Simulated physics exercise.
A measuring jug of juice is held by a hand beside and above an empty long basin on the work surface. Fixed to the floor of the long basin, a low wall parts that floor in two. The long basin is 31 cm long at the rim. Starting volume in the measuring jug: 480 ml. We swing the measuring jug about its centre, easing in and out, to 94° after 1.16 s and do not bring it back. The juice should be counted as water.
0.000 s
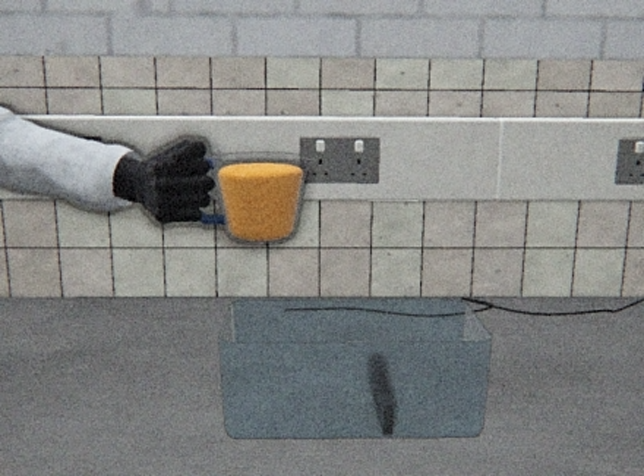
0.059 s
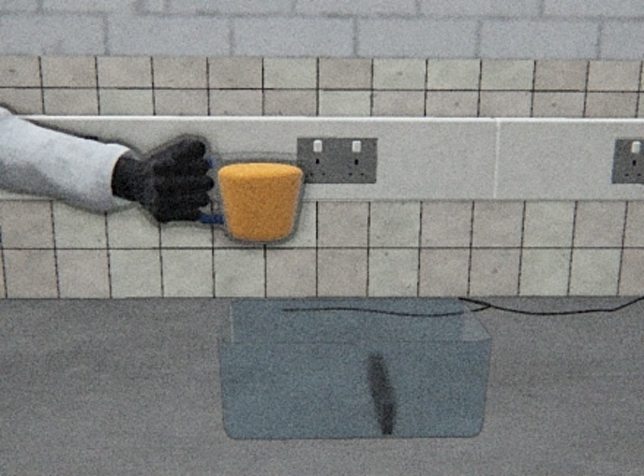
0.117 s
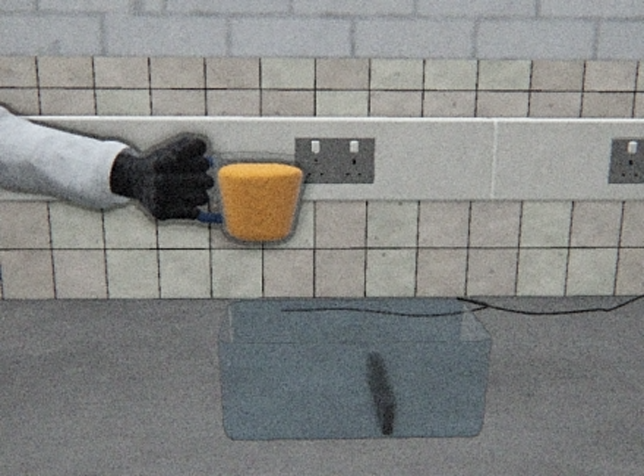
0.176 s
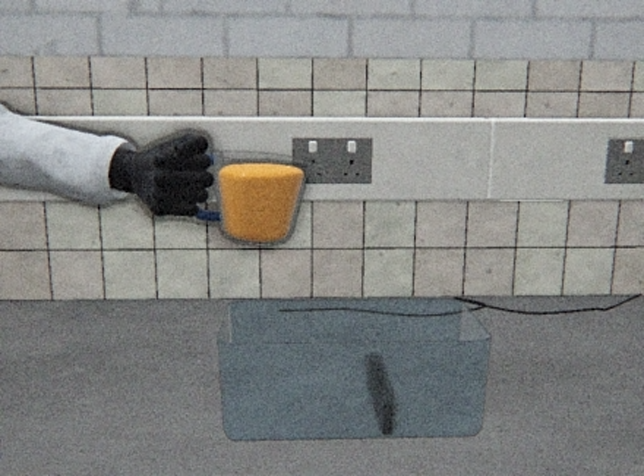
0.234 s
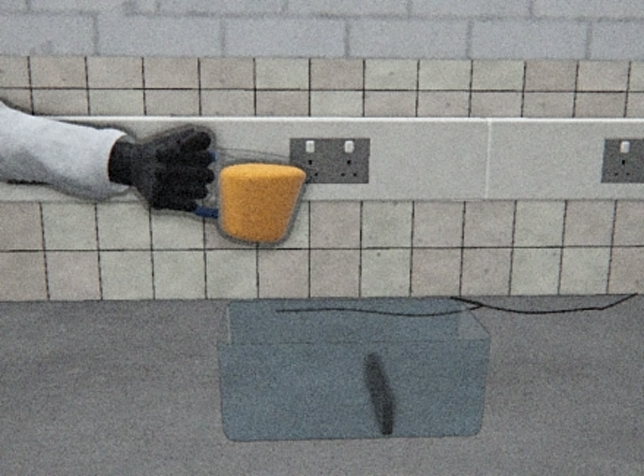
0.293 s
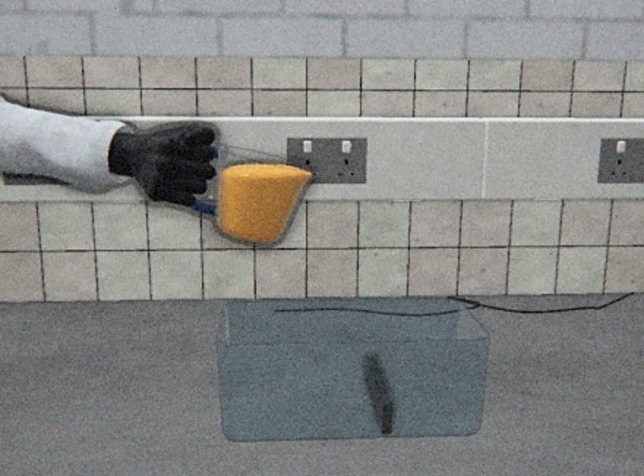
A gloved black hand on a pale grey-sleeved arm holds a clear jug of orange juice at the left, seen from the front against a tiled wall with grey sockets. Below it, a translucent blue-grey long basin with a dark smudge sits on a grey surface, a thin black cable behind. The hand slowly tilts the jug rightward, slightly faster later, while the background drifts slightly left.
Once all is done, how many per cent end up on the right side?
Roughly 34 percent ends up on the right side.
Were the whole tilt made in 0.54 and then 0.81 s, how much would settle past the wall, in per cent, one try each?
Roughly 15 per cent the first time and 25 per cent the second.
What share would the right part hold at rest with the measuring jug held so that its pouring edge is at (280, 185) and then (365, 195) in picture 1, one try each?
Result: 5 per cent, then 95 per cent.
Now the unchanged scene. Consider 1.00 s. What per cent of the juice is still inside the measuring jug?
Close to 18 percent of the whole amount.
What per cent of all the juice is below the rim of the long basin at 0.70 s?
10 %, more or less.
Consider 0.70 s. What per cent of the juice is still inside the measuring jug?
Around 68 in a hundred.
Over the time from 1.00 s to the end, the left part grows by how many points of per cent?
I'd put it near 32 percent.
After 0.70 s the tilt is 62° and 69 per cent is still to pour, 7 is left of the wall and 2 right of it.
After 1.00 s the tilt is 90° and 19 per cent is still to pour, 33 is left of the wall and 30 right of it.
After 1.32 s the tilt is 94° and 1 per cent is still to pour, 63 is left of the wall and 32 right of it.
After 1.66 s the tilt is 94° and 0 per cent is still to pour, 65 is left of the wall and 33 right of it.
In the end 65 per cent lies left of the wall, 34 right of it and 1 outside.
